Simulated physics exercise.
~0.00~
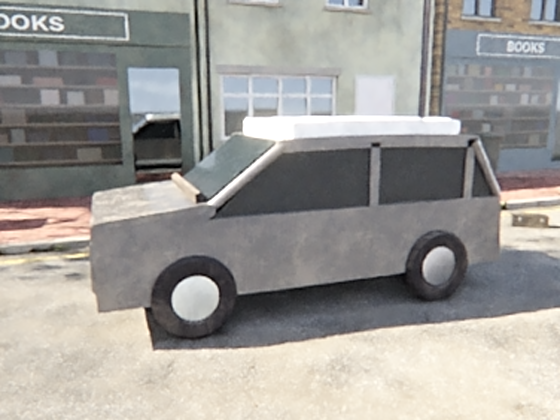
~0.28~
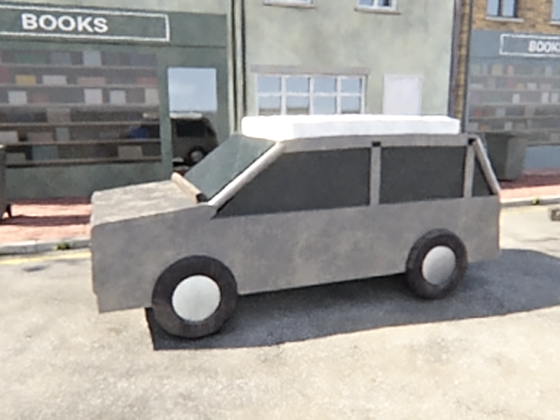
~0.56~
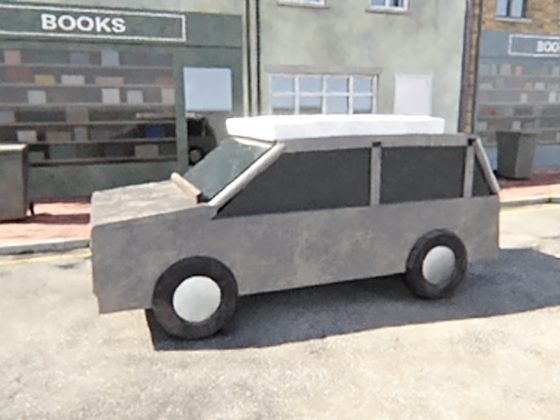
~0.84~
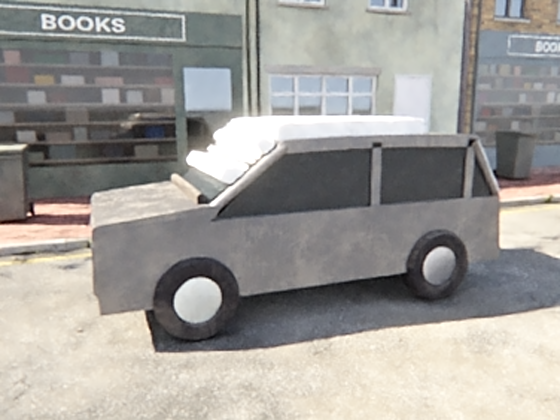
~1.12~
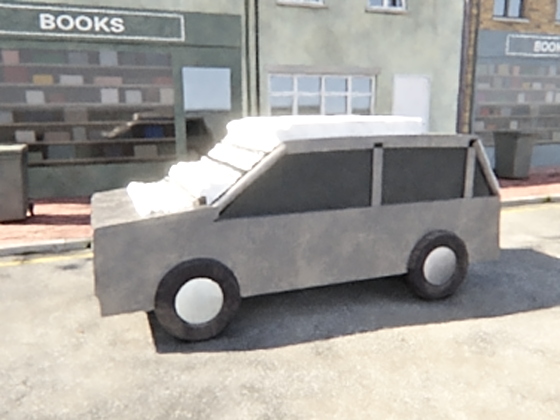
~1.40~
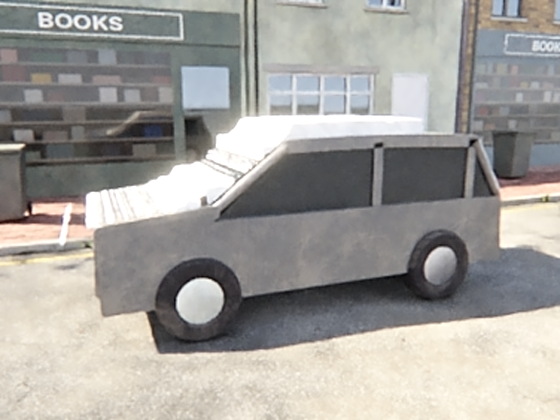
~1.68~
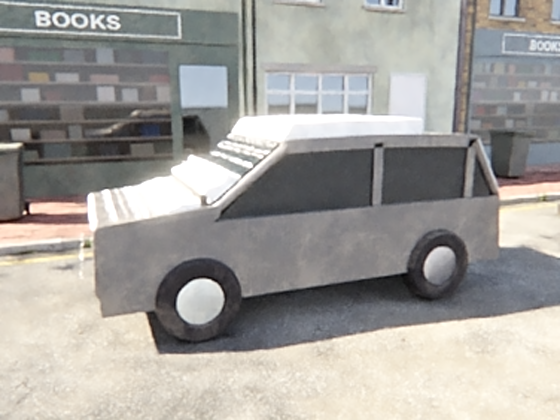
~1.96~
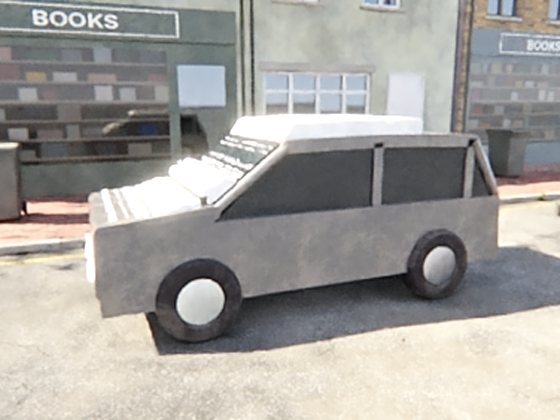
A grey car brakes to a halt and some roof snow slides onto its windscreen and bonnet.
